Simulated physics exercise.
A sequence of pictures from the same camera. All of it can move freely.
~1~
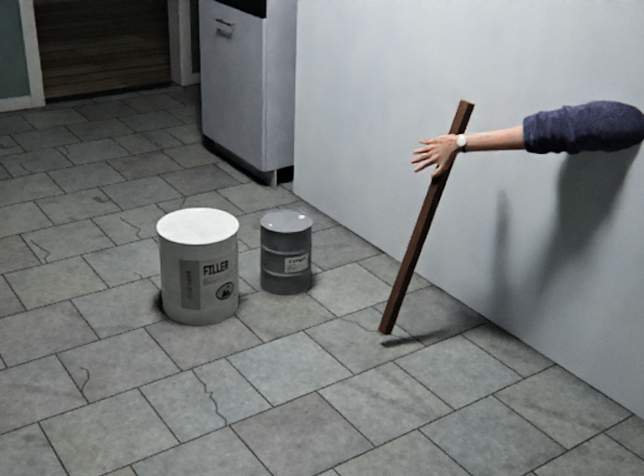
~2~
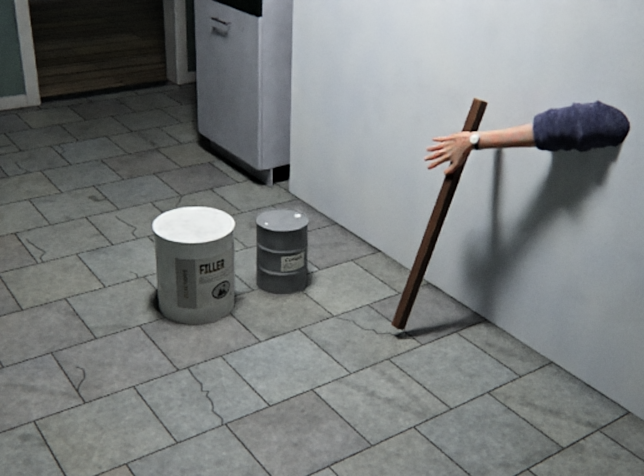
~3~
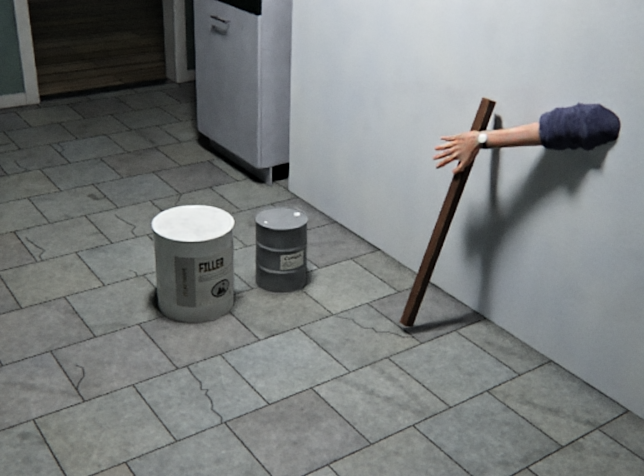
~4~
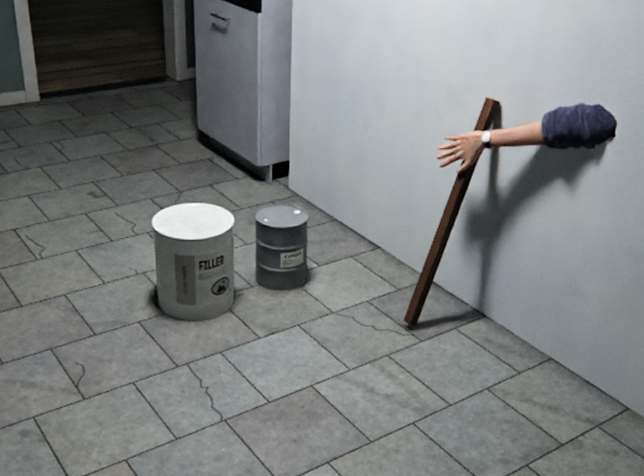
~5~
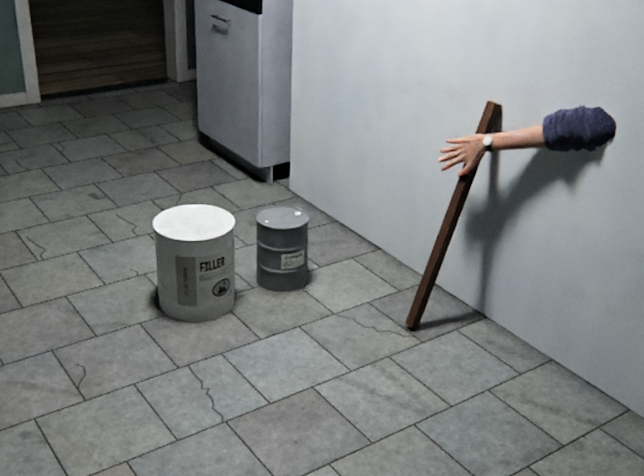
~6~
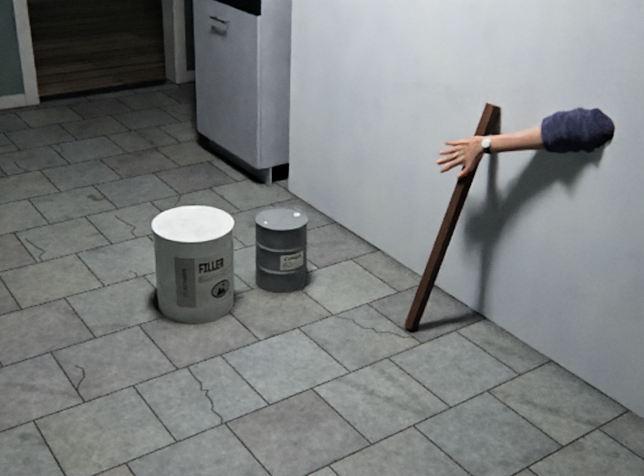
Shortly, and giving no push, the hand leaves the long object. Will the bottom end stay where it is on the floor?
My guess is it won't budge.
Then, 0.40 s past the last view, nothing moves.
Then, 0.90 s past the last view, brown pole resting near (450, 221).
Finally, all 3 still in place. Final places as the last picture's camera would see them, brown pole near (450, 221). The pole remains leaning.
